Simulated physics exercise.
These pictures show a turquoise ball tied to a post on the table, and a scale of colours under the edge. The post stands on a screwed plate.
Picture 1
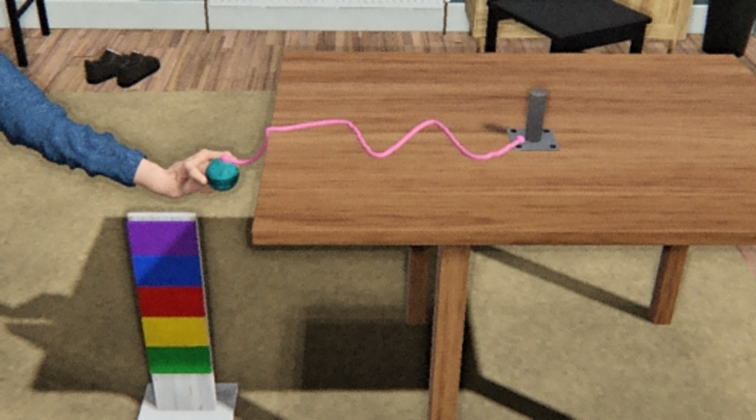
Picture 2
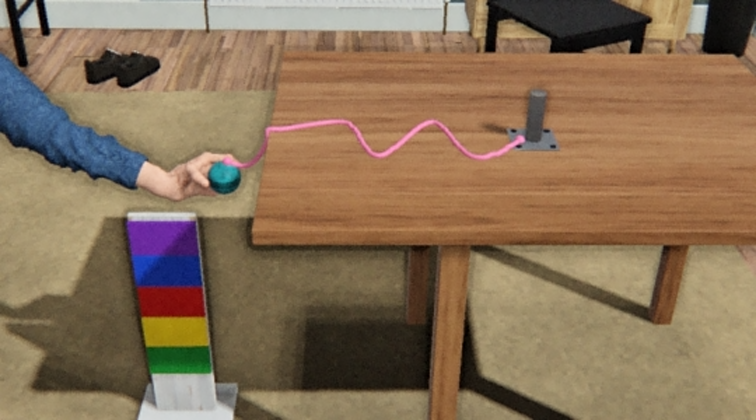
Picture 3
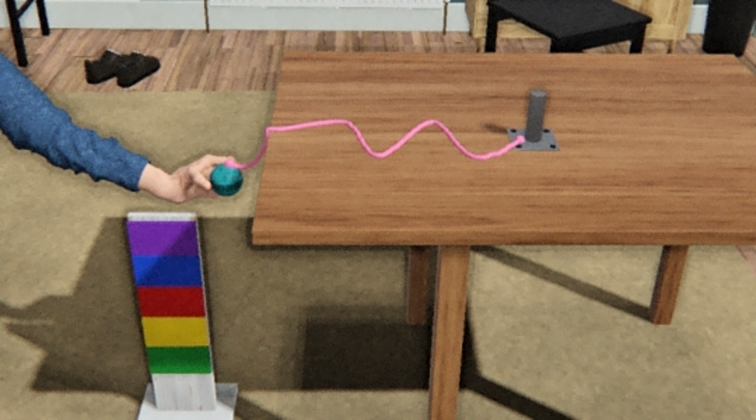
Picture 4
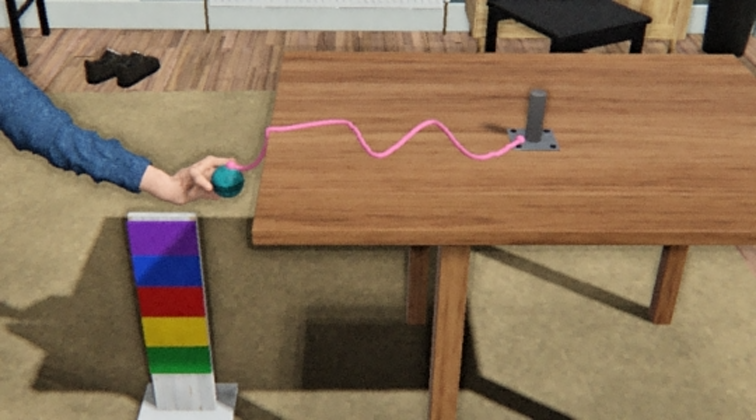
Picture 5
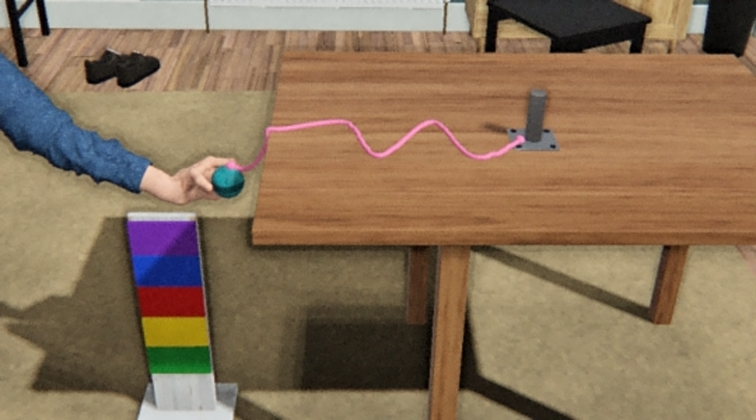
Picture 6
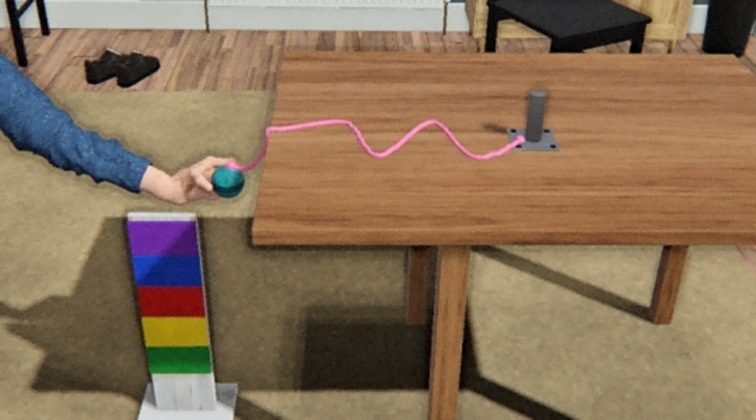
Hand holding a turquoise ball on a pink cord tied to a tabletop post, barely moving beside an upright colour scale.
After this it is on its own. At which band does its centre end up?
Its centre hangs level with the yellow band.
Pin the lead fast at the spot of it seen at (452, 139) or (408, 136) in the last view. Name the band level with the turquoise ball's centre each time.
In that order: Red; blue.
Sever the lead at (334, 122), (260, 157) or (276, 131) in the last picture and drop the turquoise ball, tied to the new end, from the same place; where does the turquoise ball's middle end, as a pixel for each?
About (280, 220), (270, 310) and (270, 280).
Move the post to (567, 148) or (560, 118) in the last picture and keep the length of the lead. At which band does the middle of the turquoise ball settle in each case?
Taking them in turn: Red; red.
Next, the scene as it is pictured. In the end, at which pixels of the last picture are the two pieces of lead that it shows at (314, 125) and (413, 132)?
At (273, 229), then (336, 134).
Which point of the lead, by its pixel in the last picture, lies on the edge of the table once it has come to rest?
It lies at about (373, 155).
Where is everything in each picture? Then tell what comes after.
In the first frame, turquoise ball (222, 175); purple (163, 240); blue (167, 272); red (171, 303); yellow (175, 333); green (179, 361).
In the second frame, turquoise ball (224, 178); lead through (497, 154) (447, 132) (399, 145) (358, 135) (295, 127).
In the third frame, turquoise ball (226, 180).
In the fourth frame, turquoise ball (227, 182); lead through (497, 154) (447, 132) (399, 145) (358, 135) (295, 127).
In the fifth frame, turquoise ball (228, 182).
In the sixth frame, turquoise ball (228, 182); lead through (497, 154) (447, 132) (399, 145) (358, 135) (295, 127).
Soon after, ball near (269, 317); level with yellow.
After that, ball near (290, 326); level with yellow.
In the end, ball near (281, 328); level with yellow. Its middle rests at the yellow band.
